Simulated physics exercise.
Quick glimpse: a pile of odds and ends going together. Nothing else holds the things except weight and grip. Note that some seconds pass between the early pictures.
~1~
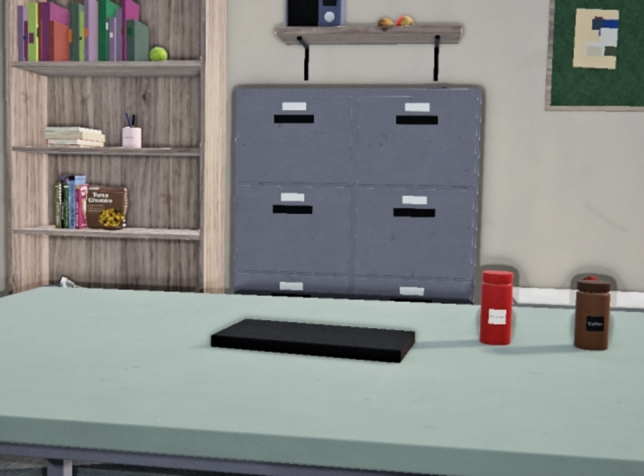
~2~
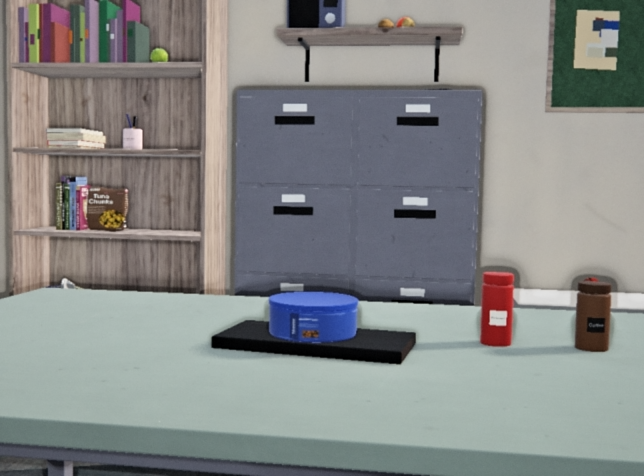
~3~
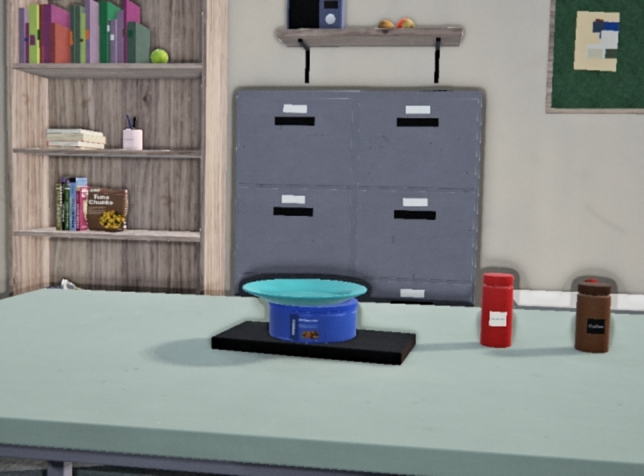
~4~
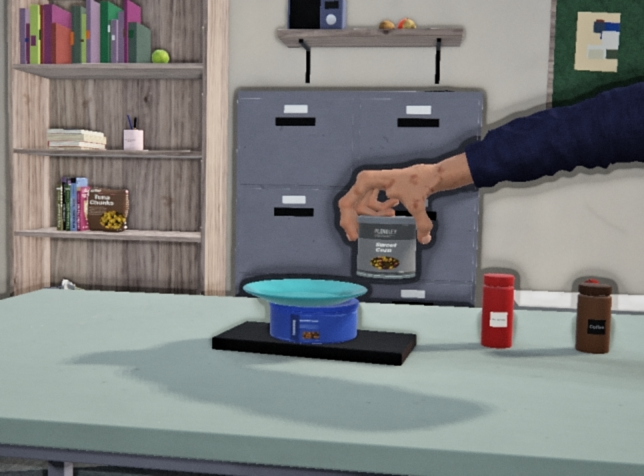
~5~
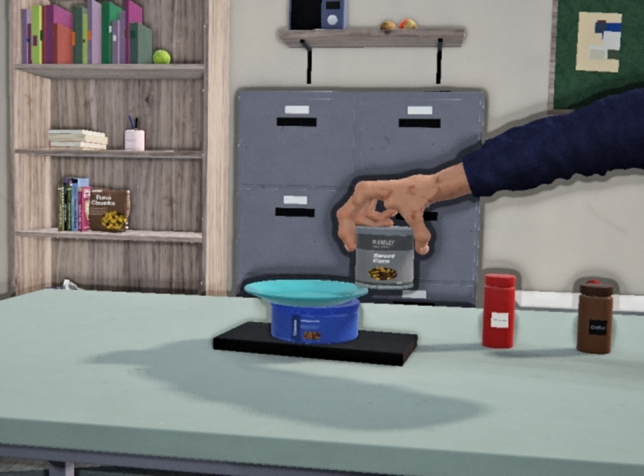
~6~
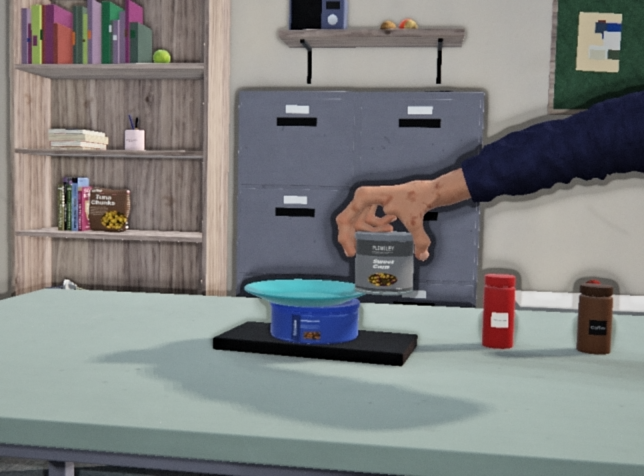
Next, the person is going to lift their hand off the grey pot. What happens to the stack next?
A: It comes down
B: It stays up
The answer is A.
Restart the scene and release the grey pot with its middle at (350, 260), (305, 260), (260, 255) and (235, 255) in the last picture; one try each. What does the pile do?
Outcomes in order: No collapse, no collapse, no collapse, a collapse.
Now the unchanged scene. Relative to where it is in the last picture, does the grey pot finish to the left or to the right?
Looks like it moves off to the right.
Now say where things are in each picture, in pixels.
The last thing is not in view yet, in the first picture.
The last thing is not in view yet; red shaker (497, 309), in the second picture.
The last thing is not in view yet; brown shaker (593, 317), in the third picture.
Still above its spot; grey pot (387, 246); blue tub (314, 317), in the fourth picture.
Still above its spot; grey pot (385, 257); black board (318, 342), in the fifth picture.
In place under the hand; grey pot (384, 262); turquoise plate (306, 294), in the sixth picture.
Then, 0.30 s later than the last frame, grey pot now fallen.
Then, 0.40 s later than the last frame, things are still on the move.
Then, 0.50 s later than the last frame, as before.
When it is over, fallen, grey pot; the other 5 as before. End places, in pixels of the last picture, grey pot near (503, 330). The pile loses its balance.
